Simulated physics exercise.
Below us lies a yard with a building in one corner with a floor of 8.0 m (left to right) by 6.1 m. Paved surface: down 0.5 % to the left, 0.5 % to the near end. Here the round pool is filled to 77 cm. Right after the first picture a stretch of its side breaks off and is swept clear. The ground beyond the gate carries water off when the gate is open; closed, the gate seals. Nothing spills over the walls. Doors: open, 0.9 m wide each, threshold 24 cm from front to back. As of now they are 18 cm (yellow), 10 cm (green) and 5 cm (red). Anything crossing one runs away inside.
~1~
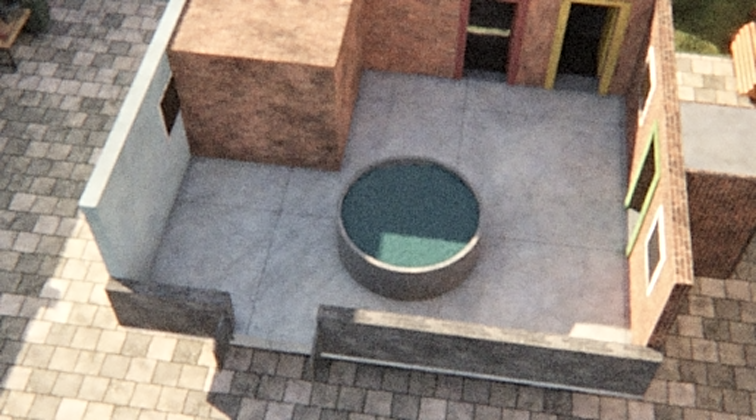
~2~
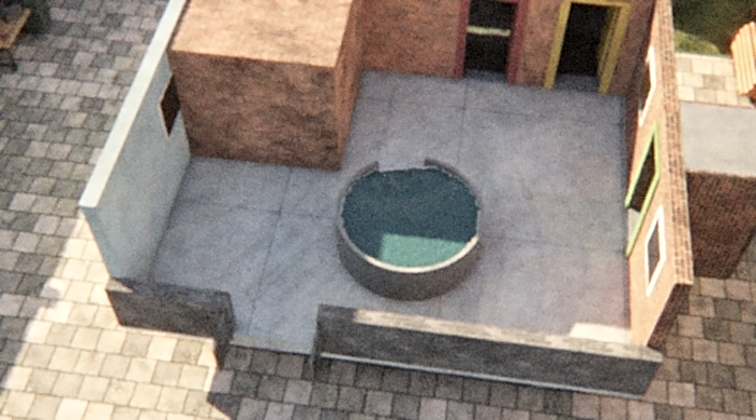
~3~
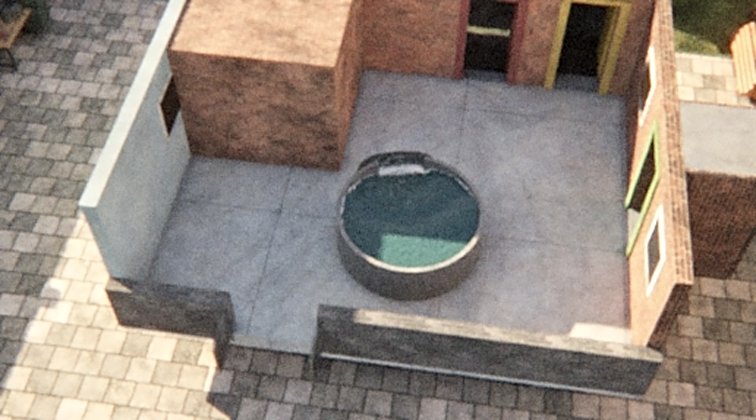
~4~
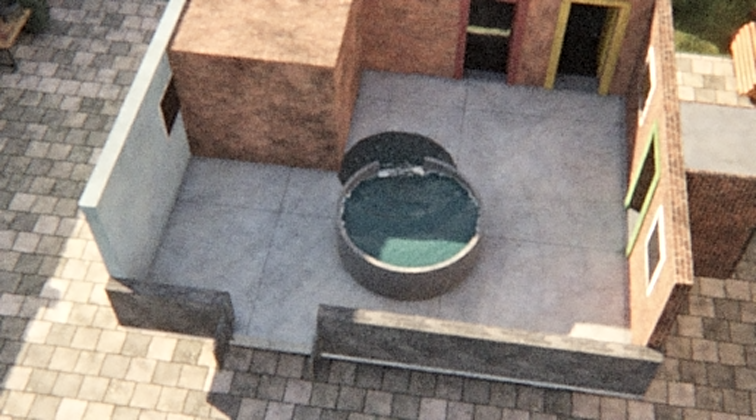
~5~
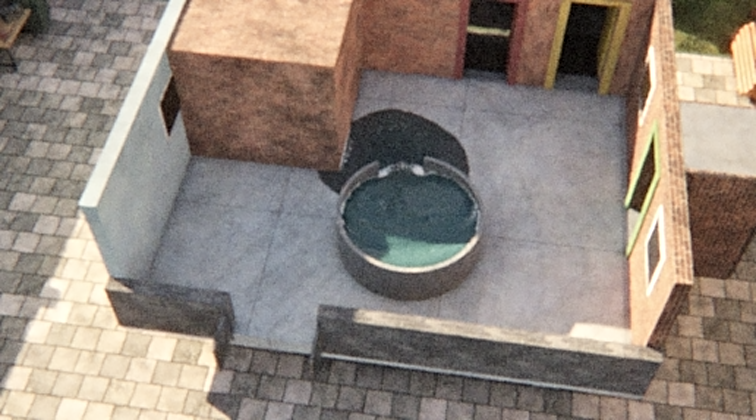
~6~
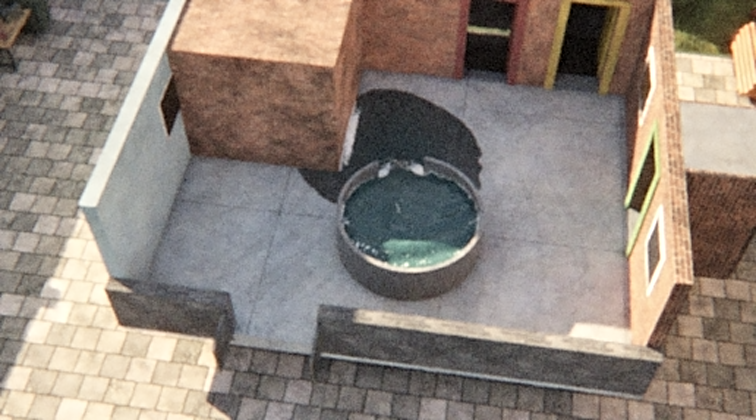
In a walled yard beside a brick building, a piece of the round pool's far side broke away, and water poured out through the gap, spreading a dark wet patch across the paved floor behind it.
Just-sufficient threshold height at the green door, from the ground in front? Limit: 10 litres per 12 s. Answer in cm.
At least 5.5 cm or so.
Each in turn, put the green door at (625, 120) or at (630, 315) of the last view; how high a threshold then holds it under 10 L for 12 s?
You'd want roughly 25 cm there first, then roughly 9.5 cm.
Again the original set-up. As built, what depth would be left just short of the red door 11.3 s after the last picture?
It comes to about 7.5 centimetres deep.
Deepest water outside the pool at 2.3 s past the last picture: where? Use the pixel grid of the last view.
Check close to (384, 76).
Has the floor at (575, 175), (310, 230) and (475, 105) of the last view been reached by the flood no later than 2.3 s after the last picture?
I'd mark them spared by the flood, touched by the flood and touched by the flood, respectively.
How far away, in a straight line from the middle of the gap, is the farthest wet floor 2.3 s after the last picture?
About 4.8 m.
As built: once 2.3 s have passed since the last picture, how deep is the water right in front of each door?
Door depths (cm): Yellow = 11, green = 0, red = 13.
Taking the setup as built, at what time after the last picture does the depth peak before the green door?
The depth peaks at about 5.5 seconds.
Then, 0.7 s after the last picture water covers 20 % of the floor, deepest (54 cm) near (376, 75); it has not reached the green door.
Then, 2.3 s after the last picture water covers 30 % of the floor, deepest (34 cm) near (384, 76); it has not reached the green door.
Then, 11.3 s after the last picture water covers 90 % of the floor, deepest (14 cm) near (136, 308); 5 cm at the green door, 0 litres in over its 10 cm threshold.
At the green door as built, the water peaked near 9 cm, 5.5 s after the last picture.
Run again over the same 12 s with other heights there, 22 litres in over 4.5 cm, 5 litres over 6.5 cm. The limit of 10 litres is kept from about 5.5 cm up.
